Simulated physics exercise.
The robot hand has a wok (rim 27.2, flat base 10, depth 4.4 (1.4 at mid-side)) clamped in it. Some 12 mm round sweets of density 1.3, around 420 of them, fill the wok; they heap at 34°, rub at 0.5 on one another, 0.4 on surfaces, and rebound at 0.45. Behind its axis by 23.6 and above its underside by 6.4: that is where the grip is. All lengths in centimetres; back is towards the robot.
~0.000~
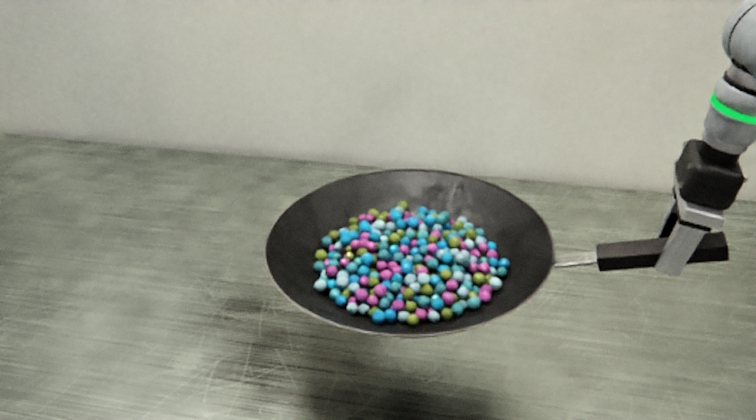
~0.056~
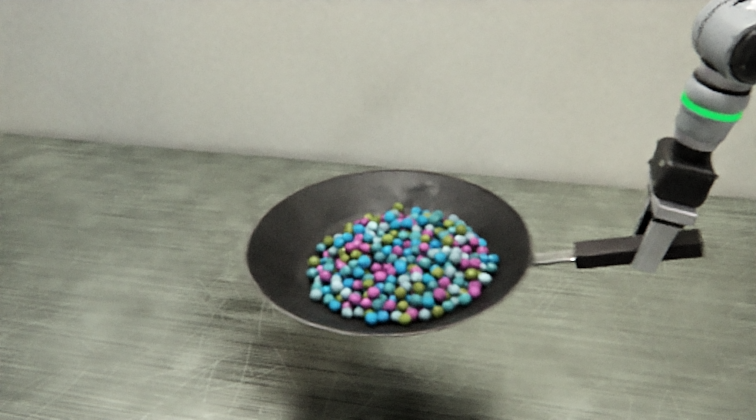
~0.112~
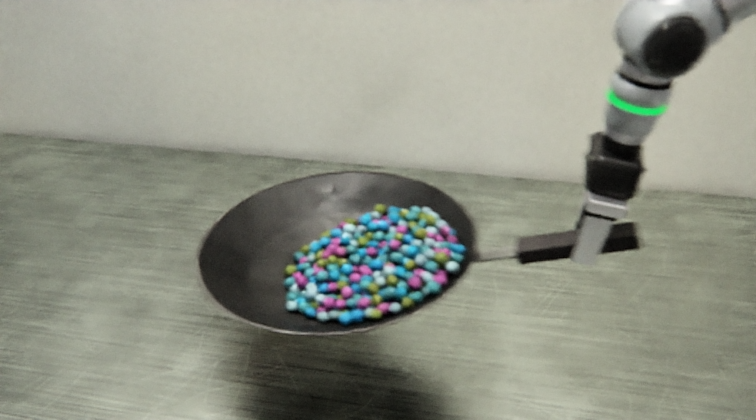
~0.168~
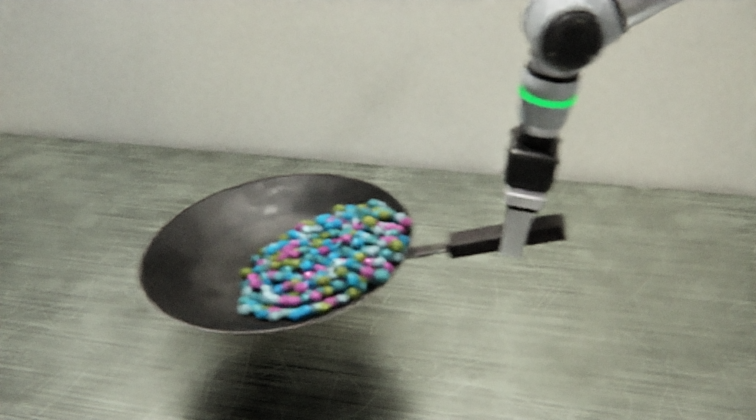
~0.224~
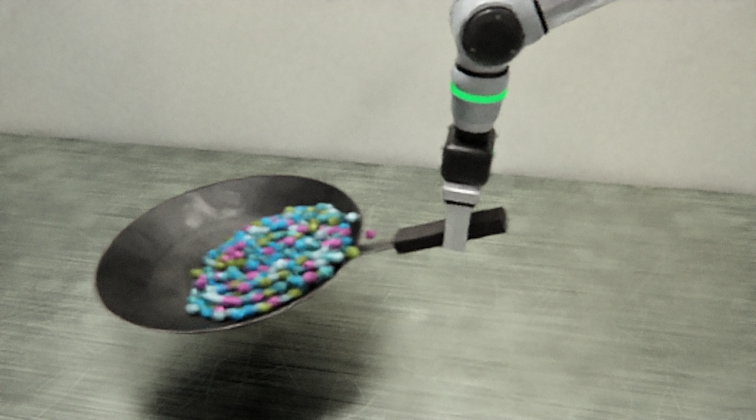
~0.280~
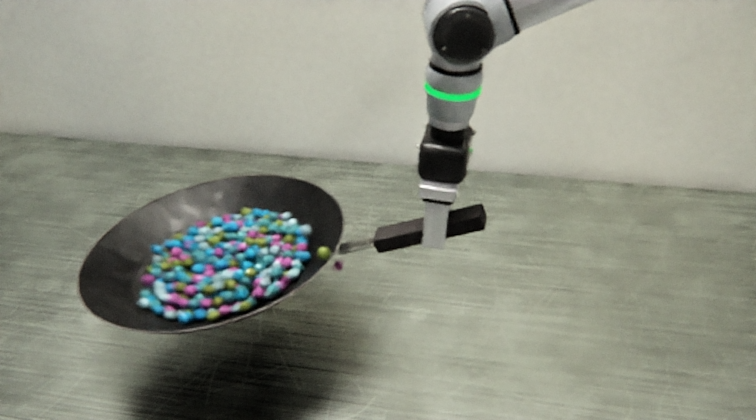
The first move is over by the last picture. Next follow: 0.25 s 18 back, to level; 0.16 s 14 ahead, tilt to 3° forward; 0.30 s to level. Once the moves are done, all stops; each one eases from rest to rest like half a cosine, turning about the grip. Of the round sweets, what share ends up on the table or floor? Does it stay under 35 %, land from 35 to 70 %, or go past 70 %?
It lands from 35 to 70 %.
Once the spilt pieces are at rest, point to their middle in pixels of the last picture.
(205, 328) or thereabouts.
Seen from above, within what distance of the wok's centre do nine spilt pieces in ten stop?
It comes out at close to 25 centimetres.
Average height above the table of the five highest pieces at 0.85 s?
They are some 16 centimetres up.
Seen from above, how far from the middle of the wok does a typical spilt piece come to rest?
It works out to near 12 cm.
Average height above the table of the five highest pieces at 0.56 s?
Somewhere around 17 centimetres high.
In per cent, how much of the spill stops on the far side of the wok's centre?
Of the spill: Approx. 70 %.
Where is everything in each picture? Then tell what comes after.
In the first frame, wok middle at (408, 260), level; upper third of the load around (409, 254), from x 320 to 505, top at y 205; 417 in the wok.
In the second frame, wok middle at (389, 260), level; upper third of the load around (416, 253), from x 315 to 495, top at y 210.
In the third frame, wok middle at (339, 260), tilted 2° forward; upper third of the load around (415, 253), from x 290 to 460, top at y 210.
In the fourth frame, wok middle at (281, 261), tilted 5° forward; upper third of the load around (367, 246), from x 245 to 405, top at y 205.
In the fifth frame, wok middle at (235, 261), tilted 6° forward; upper third of the load around (311, 248), from x 195 to 370, top at y 210; 415 in the wok, 2 in flight or on a rim.
In the sixth frame, wok middle at (219, 262), tilted 7° forward; upper third of the load around (253, 257), from x 145 to 340, top at y 215; 416 in the wok, 1 in flight or on a rim.
By 0.56 s, level, highest piece 17 above the table; 218 in the wok, 9 on the table or floor, 190 in flight or on a rim.
By 0.85 s, tilted 1° forward, highest piece 17 above the table; 218 in the wok, 194 on the table or floor, 5 in flight or on a rim.
By 1.19 s, level, highest piece 14 above the table; 217 in the wok, 200 on the table or floor.
By 2.24 s, level, highest piece 14 above the table; 217 in the wok, 200 on the table or floor.
Final count, 217 in the wok, 200 on the table or floor. That is 48 % on the table or floor.
